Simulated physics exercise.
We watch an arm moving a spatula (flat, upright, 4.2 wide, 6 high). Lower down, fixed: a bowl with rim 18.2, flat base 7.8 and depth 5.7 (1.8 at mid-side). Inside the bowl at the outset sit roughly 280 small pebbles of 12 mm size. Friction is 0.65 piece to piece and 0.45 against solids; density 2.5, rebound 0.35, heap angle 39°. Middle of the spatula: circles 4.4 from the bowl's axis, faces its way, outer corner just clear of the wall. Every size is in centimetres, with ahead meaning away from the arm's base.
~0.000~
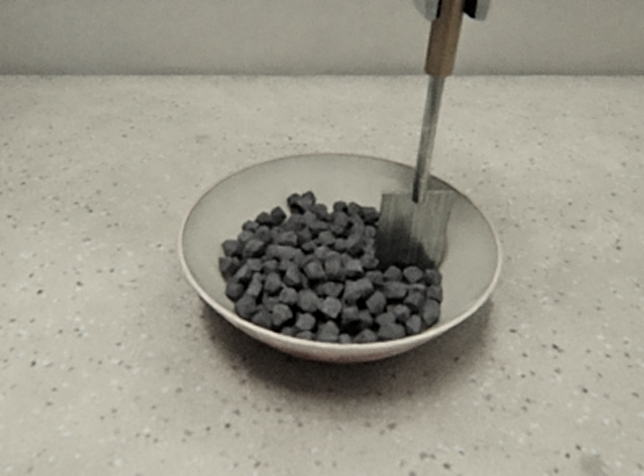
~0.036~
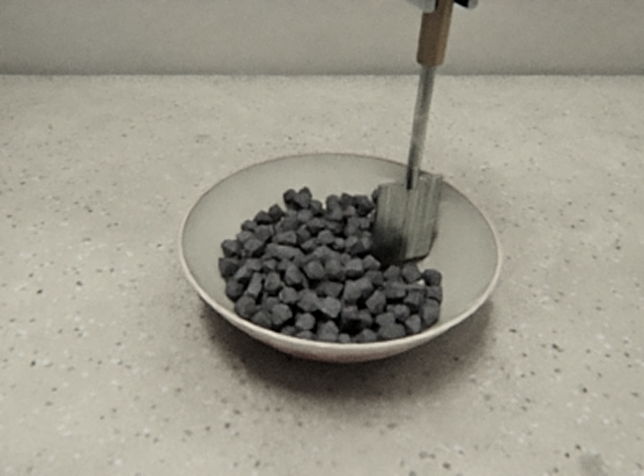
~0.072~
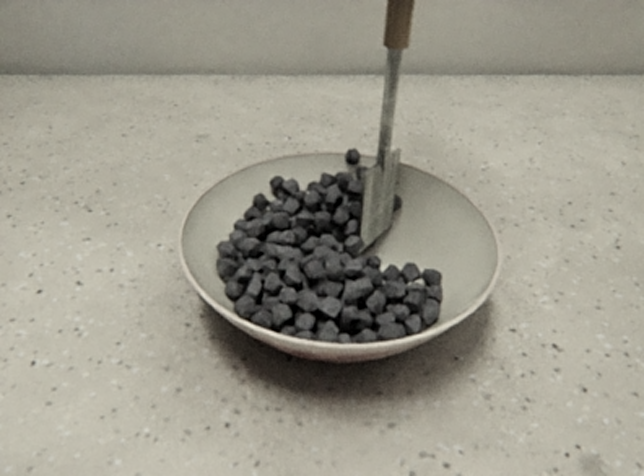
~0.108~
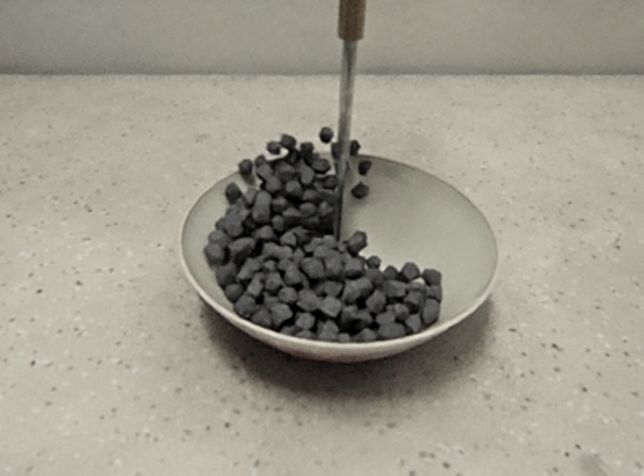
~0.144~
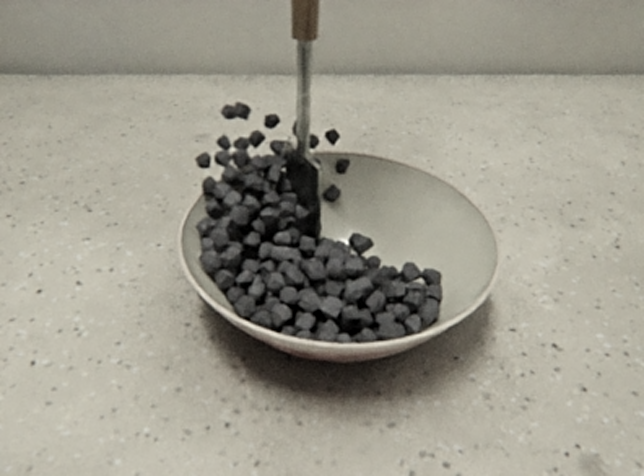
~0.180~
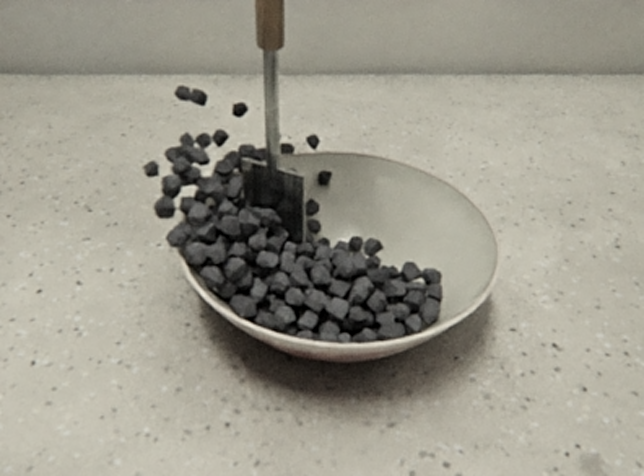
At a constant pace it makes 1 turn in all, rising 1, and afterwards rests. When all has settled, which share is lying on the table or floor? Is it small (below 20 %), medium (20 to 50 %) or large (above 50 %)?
It is medium.
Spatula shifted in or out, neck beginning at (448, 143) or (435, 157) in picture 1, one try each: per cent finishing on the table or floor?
First try about 5 per cent, second try about 25 per cent.
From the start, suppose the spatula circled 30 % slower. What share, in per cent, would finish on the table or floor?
Near 20 in a hundred, it would be.
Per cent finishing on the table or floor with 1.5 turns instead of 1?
45 %.
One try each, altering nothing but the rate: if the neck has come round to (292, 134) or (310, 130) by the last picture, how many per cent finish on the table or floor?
Some 30 and 25 %.
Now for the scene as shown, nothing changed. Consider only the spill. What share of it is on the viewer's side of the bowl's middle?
I'd estimate some 60 per cent.
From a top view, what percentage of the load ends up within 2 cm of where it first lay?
20 %.
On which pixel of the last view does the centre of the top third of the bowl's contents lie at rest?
About (373, 234).
By 0.26 s, 226° round, highest piece 9 above the table; 230 in the bowl, 8 on the table or floor, 39 in flight or on the tool.
By 0.34 s, 303° round, highest piece 9 above the table; 206 in the bowl, 40 on the table or floor, 31 in flight or on the tool.
By 0.58 s, 0° round, highest piece 6 above the table; 181 in the bowl, 95 on the table or floor, 1 in flight or on the tool.
By 1.28 s, 0° round, highest piece 5 above the table; 181 in the bowl, 96 on the table or floor.
Final count, 181 in the bowl, 96 on the table or floor. That is 35 % on the table or floor.
